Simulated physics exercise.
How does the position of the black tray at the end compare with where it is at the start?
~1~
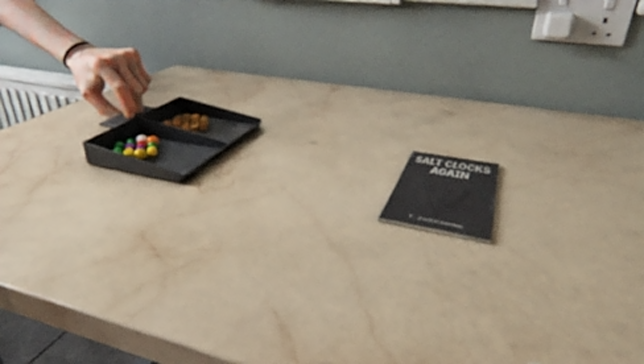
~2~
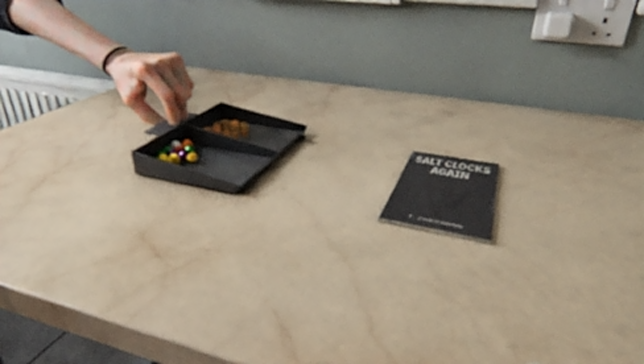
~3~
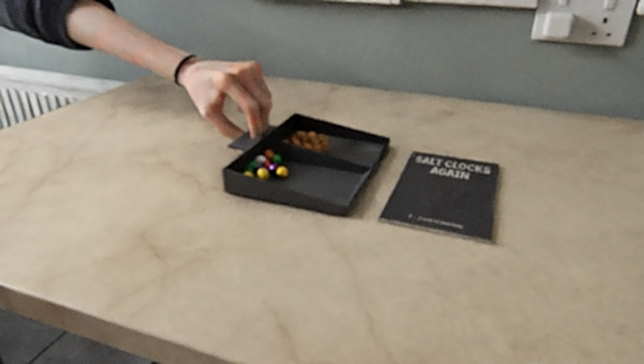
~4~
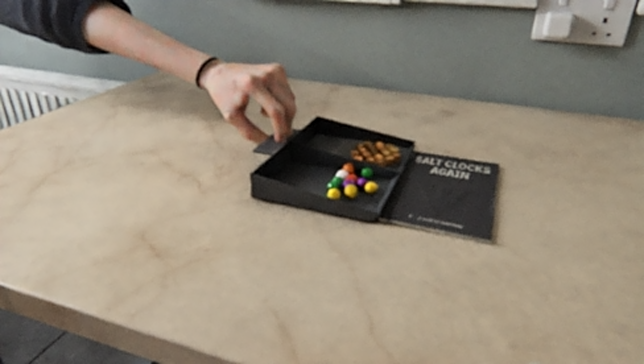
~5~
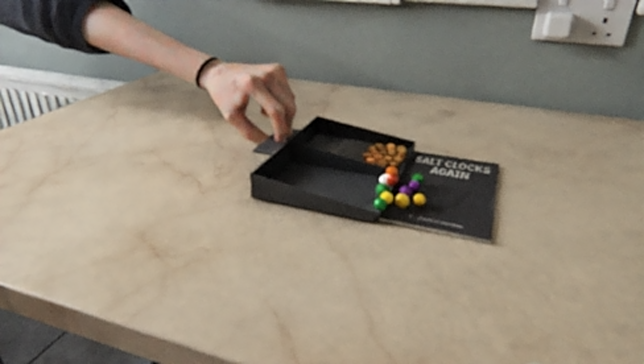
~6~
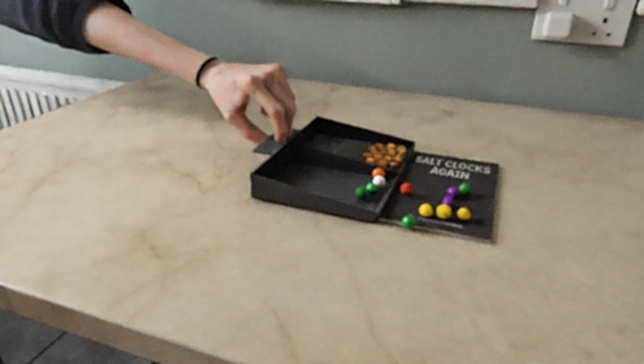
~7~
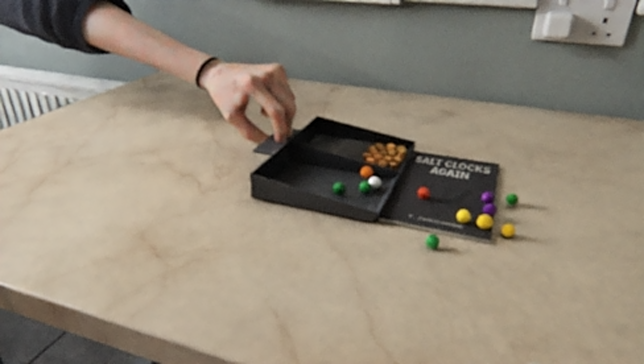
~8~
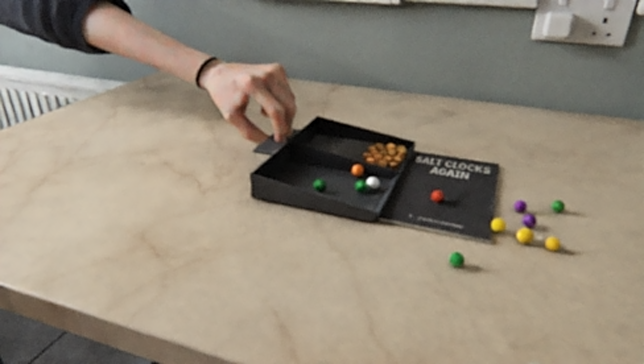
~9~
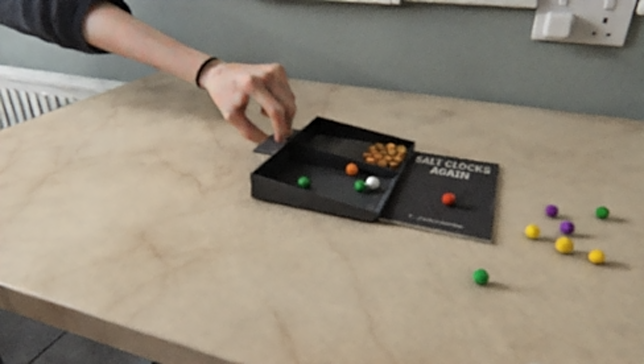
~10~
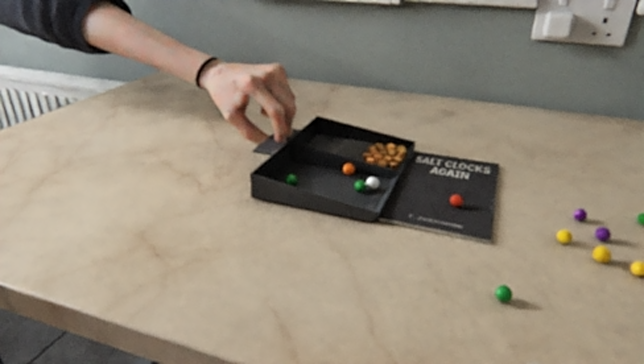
At the start the tray is on the left side of the table, well away from the book. By the end it is further right and slightly nearer the viewer, resting against the book's left edge.
